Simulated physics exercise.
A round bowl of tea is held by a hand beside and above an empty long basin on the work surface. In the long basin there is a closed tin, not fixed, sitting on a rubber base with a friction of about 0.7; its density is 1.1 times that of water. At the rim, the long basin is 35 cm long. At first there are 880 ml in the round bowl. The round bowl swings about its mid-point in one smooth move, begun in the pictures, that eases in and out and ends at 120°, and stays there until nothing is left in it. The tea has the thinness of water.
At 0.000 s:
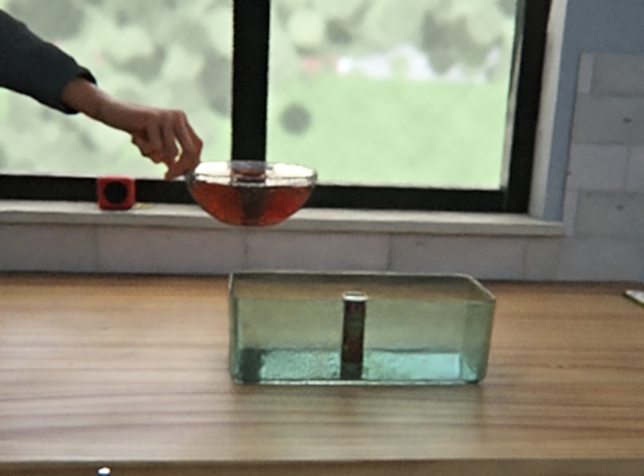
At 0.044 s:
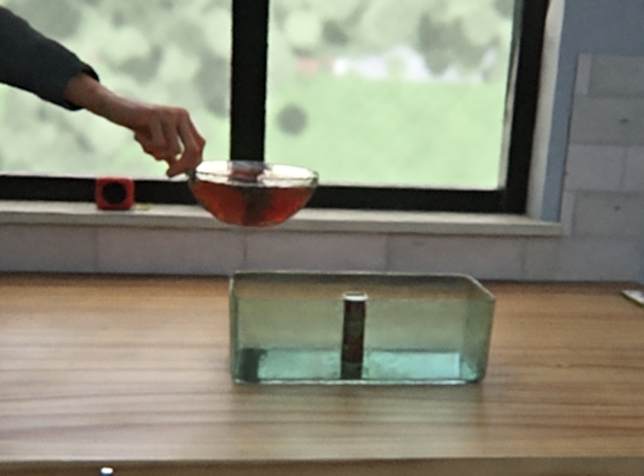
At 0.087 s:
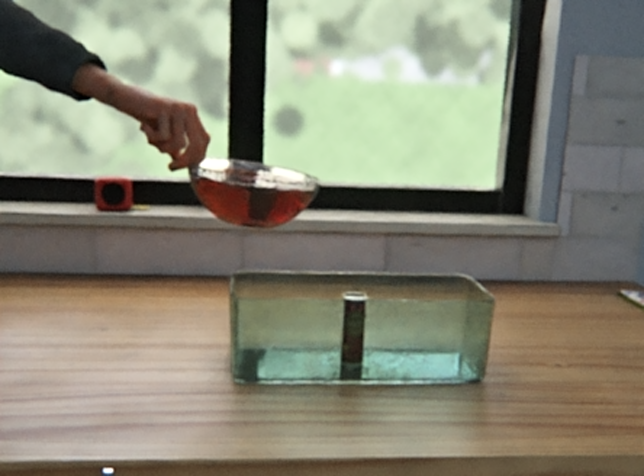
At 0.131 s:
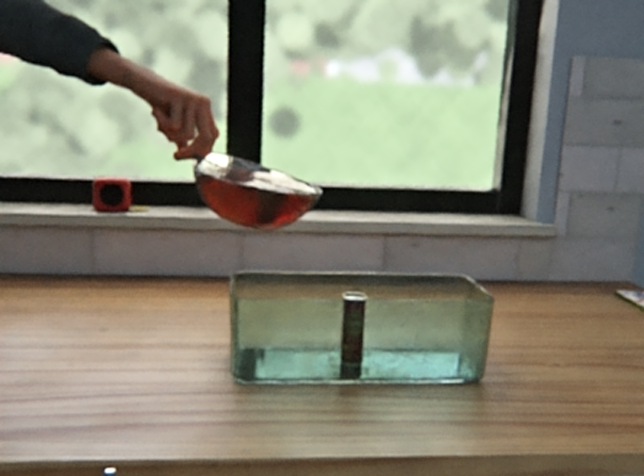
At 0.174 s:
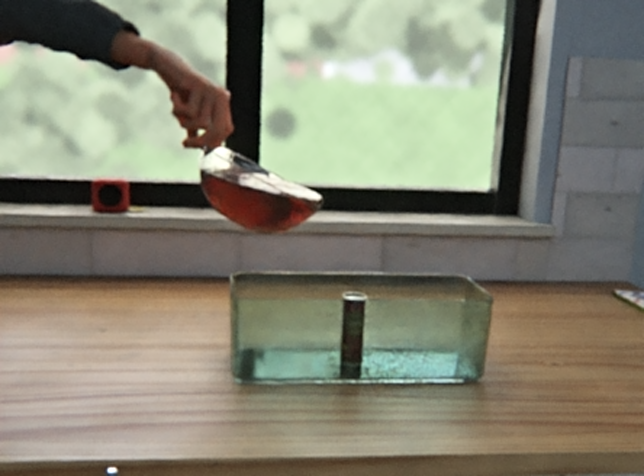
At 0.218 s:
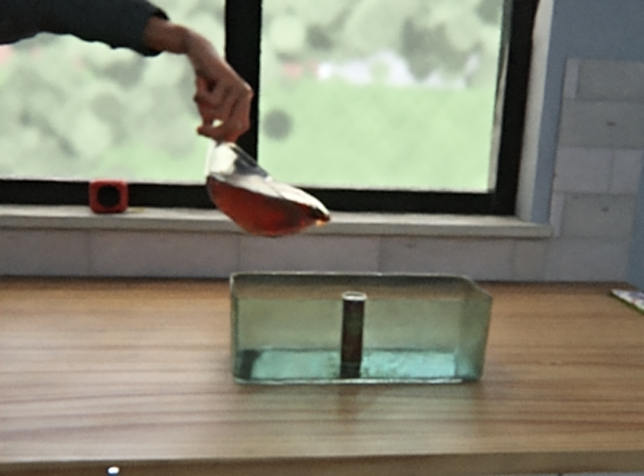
A round glass bowl of red-brown tea hangs from a dark-sleeved hand above a wooden worktop, seen from the side before a black-framed window. Below it sits a long, greenish clear basin with a dark upright tin inside, and a small red object rests on the sill at left. The hand lifts the bowl's left side, tilting it steeply rightward until tea reaches the lowered lip, while the view shifts very slightly.
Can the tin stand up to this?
It is going to fail.
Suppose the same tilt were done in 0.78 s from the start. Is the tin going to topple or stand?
Then the tin tumbles.
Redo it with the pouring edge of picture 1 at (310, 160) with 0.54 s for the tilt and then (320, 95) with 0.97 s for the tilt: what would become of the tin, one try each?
Try 1: Tipped over; try 2: Still standing.
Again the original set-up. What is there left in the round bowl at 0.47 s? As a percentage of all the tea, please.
Around 0 in a hundred.
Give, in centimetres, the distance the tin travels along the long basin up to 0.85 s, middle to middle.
10 cm, roughly.
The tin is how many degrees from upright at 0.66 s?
I'd say it's tipped close to 30 degrees.
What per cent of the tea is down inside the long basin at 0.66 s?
Reading: Approx. 88 %.
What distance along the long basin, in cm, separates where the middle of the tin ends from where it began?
It finishes around 10.0 cm from where it began.
After 0.47 s the tilt is 113° and 0 per cent is still to pour; the tin stands where it began.
After 0.66 s the tilt is 120° and 0 per cent is still to pour; the tin leans 28°.
After 0.85 s the tilt is 120° and 0 per cent is still to pour; the tin lies on its side.
After 1.06 s the tilt is 120° and 0 per cent is still to pour; the tin lies on its side.
In the end the tin lies on its side.
